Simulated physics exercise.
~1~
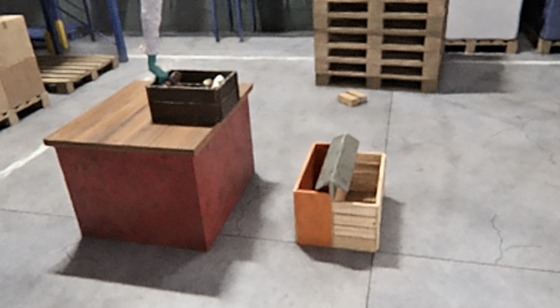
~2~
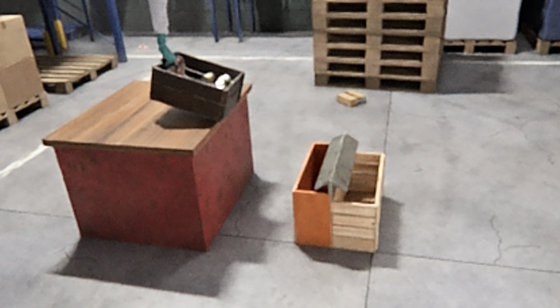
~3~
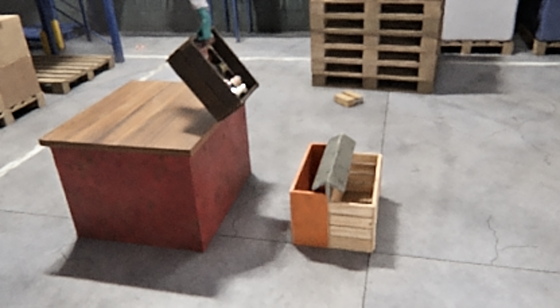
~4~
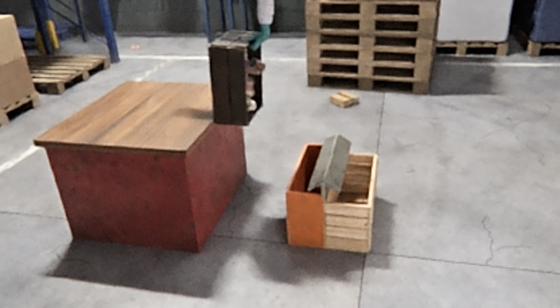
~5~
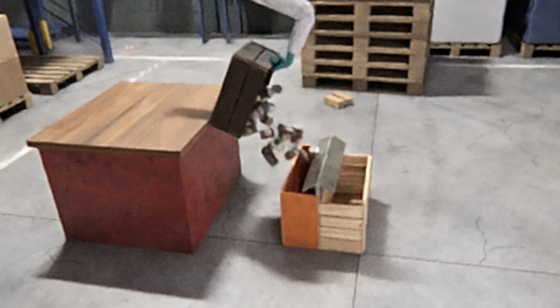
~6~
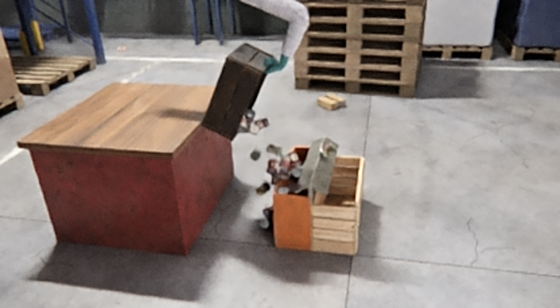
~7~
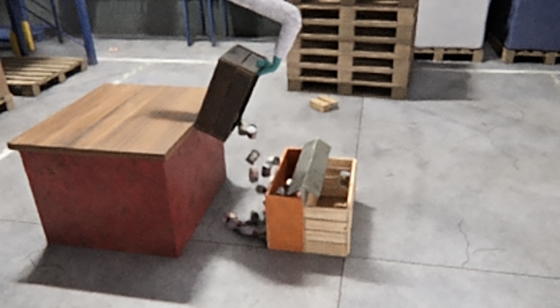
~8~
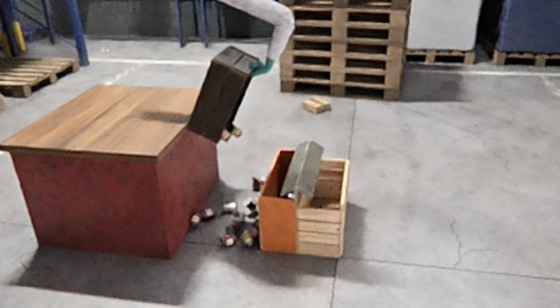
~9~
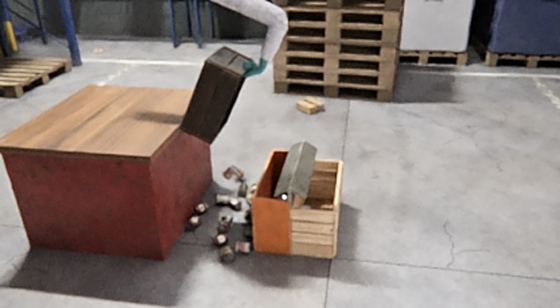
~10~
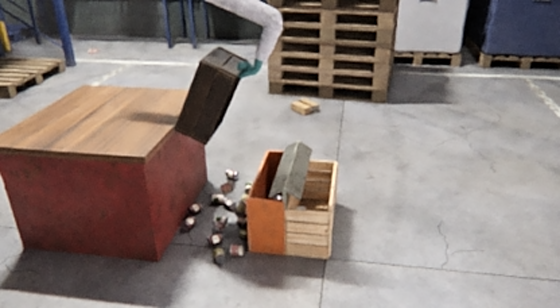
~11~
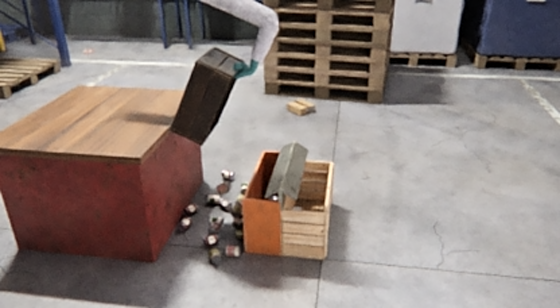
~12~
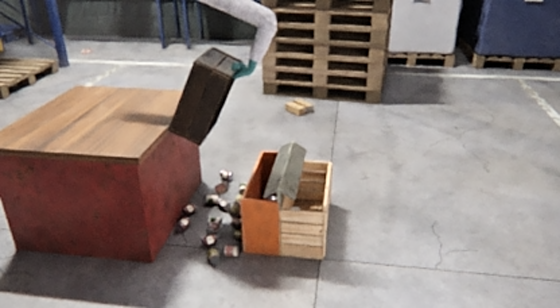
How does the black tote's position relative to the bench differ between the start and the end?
At the start the black tote sits upright on top of the bench. At the end it is held steeply tipped at the bench's right edge, above the gap between the bench and the orange tub.
